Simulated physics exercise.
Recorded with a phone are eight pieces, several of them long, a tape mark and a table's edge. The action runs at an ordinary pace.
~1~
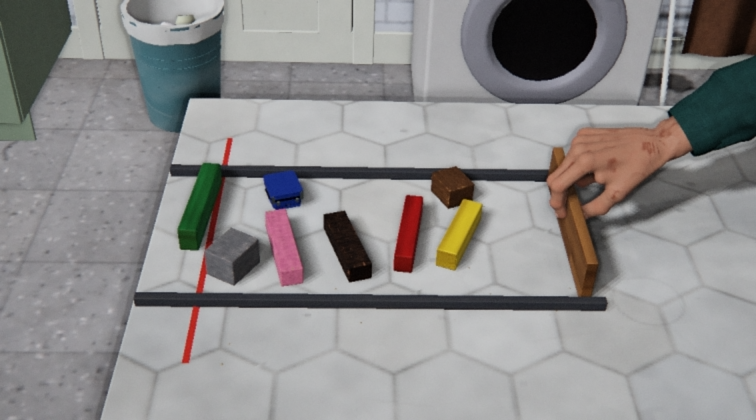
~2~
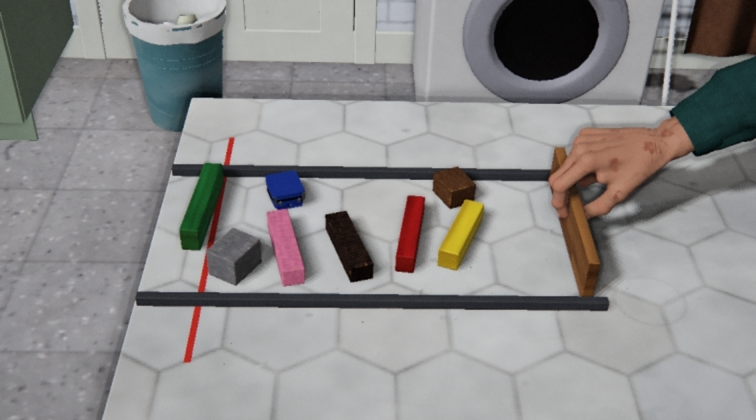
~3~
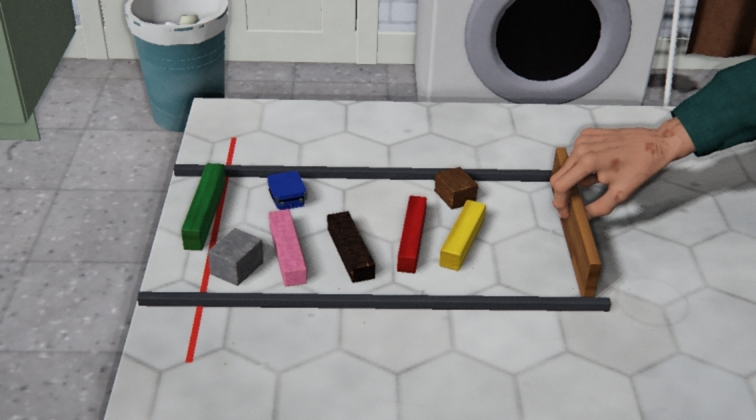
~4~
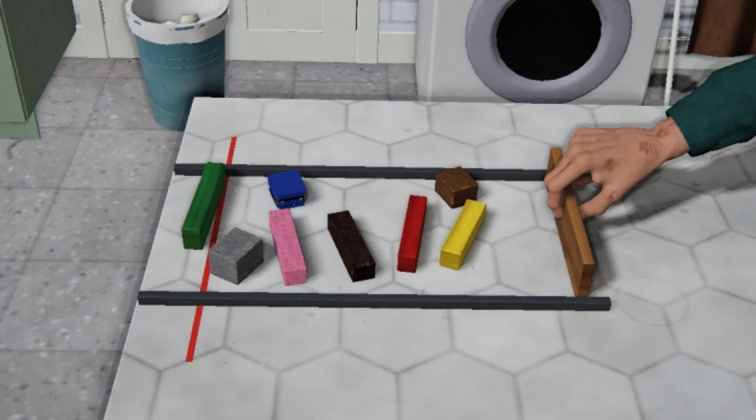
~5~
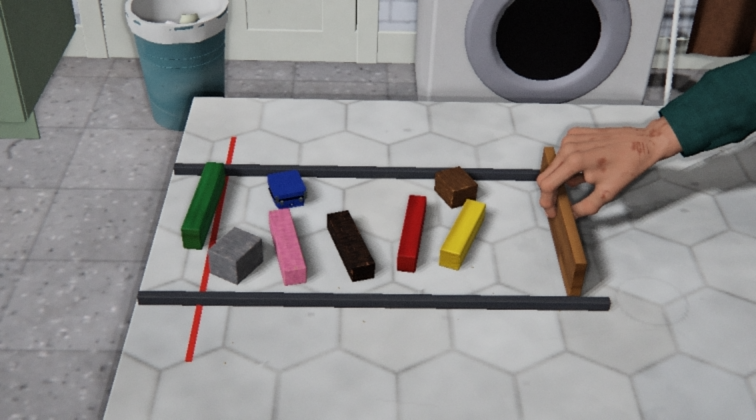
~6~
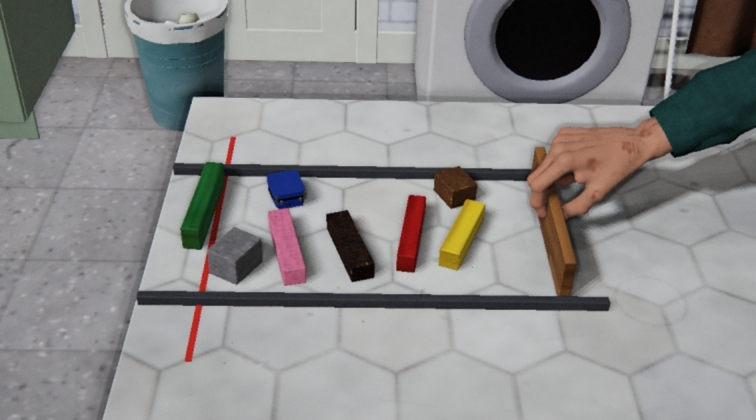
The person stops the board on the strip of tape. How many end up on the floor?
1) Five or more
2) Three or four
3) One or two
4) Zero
Option 2: Three or four.
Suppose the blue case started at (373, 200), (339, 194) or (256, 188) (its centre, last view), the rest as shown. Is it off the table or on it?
The blue case does not fall; does not fall; survives.
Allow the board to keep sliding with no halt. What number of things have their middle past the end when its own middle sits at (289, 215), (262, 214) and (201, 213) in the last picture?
Respectively 0, 0 and 5.
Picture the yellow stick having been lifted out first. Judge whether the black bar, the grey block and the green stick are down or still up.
Note: Black bar is on by the end; grey block is off by the end; green stick is off by the end.
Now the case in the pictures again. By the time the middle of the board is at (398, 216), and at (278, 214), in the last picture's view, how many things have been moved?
So far 4, and 8 at the second.
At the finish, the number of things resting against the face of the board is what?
It's 2 of them.
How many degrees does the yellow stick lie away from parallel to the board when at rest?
About 0 degrees.
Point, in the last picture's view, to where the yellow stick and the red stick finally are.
About (202, 230), and about (183, 229).
Soon after, none off yet; green stick at rest near (204, 204); grey block at rest near (236, 256); blue case at rest near (286, 191).
After that, none off yet; green stick displaced a little near (182, 202); grey block displaced well along near (155, 259); blue case displaced well along near (225, 189).
In the end, the number that fall off is three or four; gone, pink bar, grey block and green stick.
